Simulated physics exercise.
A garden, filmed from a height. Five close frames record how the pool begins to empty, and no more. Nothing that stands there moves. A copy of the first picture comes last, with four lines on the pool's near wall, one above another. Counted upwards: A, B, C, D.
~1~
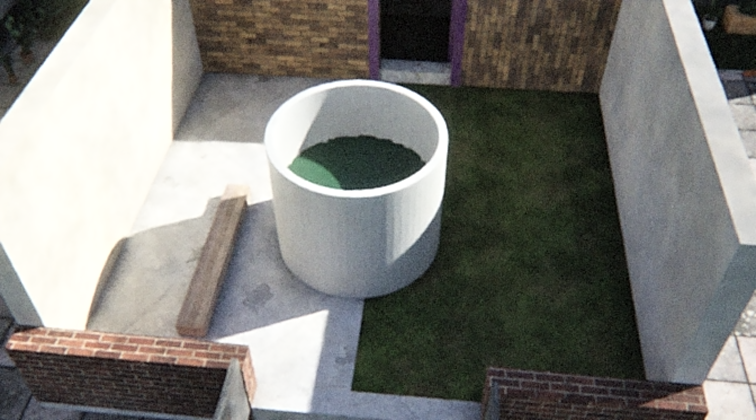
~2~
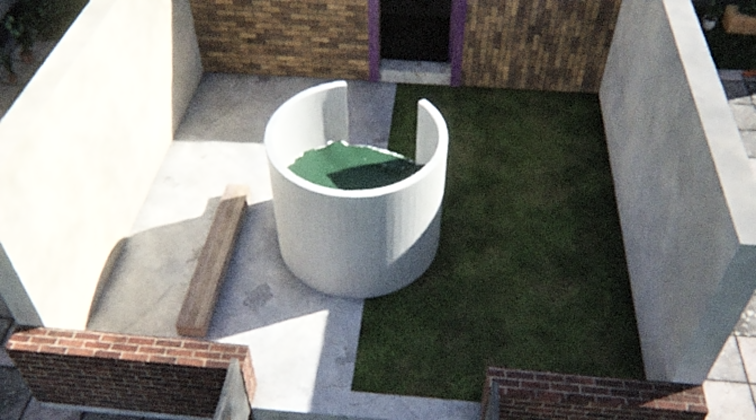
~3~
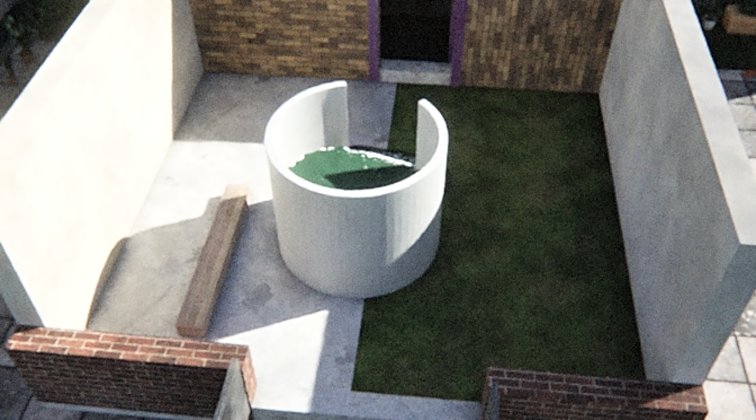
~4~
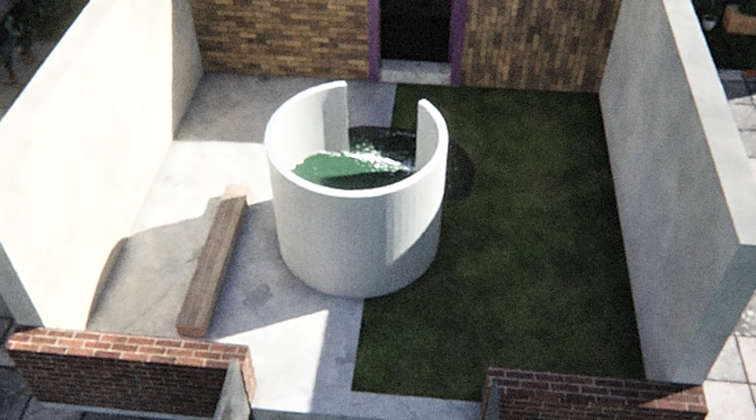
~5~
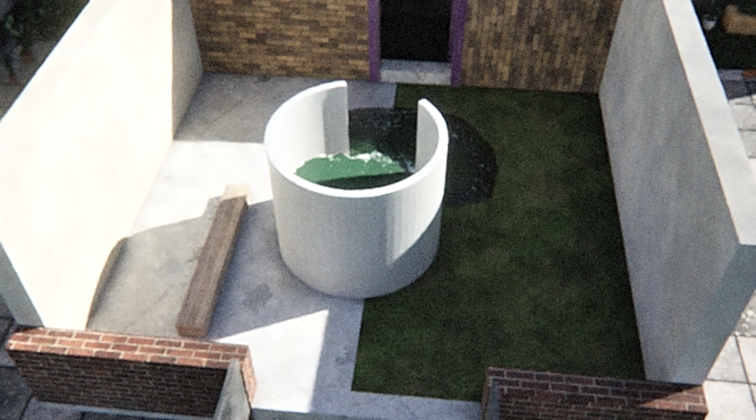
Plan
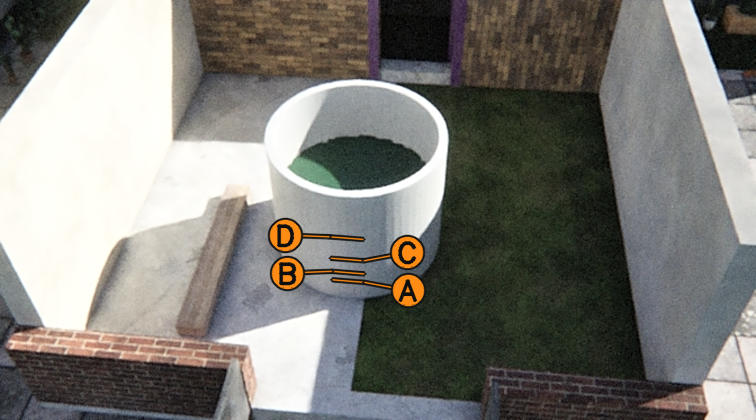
The clip opens on a walled yard seen from above, with green water resting in a round white pool beside a wooden beam. A section of the pool's far wall disappears, leaving a gap, and water pours out behind it, spreading a dark wet patch rightward across the grass as the level inside drops.
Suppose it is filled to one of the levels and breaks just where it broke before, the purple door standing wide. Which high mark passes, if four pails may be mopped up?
The limit is C.
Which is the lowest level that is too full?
Level D.
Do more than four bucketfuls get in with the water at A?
No, that is safe.
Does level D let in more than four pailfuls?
Yes.
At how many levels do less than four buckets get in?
Three.
On the marked copy, A at (348, 281); B at (347, 272); C at (347, 259); D at (346, 238); from the bottom up A, B, C, D.
For level A, nothing gets over.
For level B, nothing gets over.
For level C, a splash gets over, under a bucket.
For level D, about 8 bucketfuls get in.
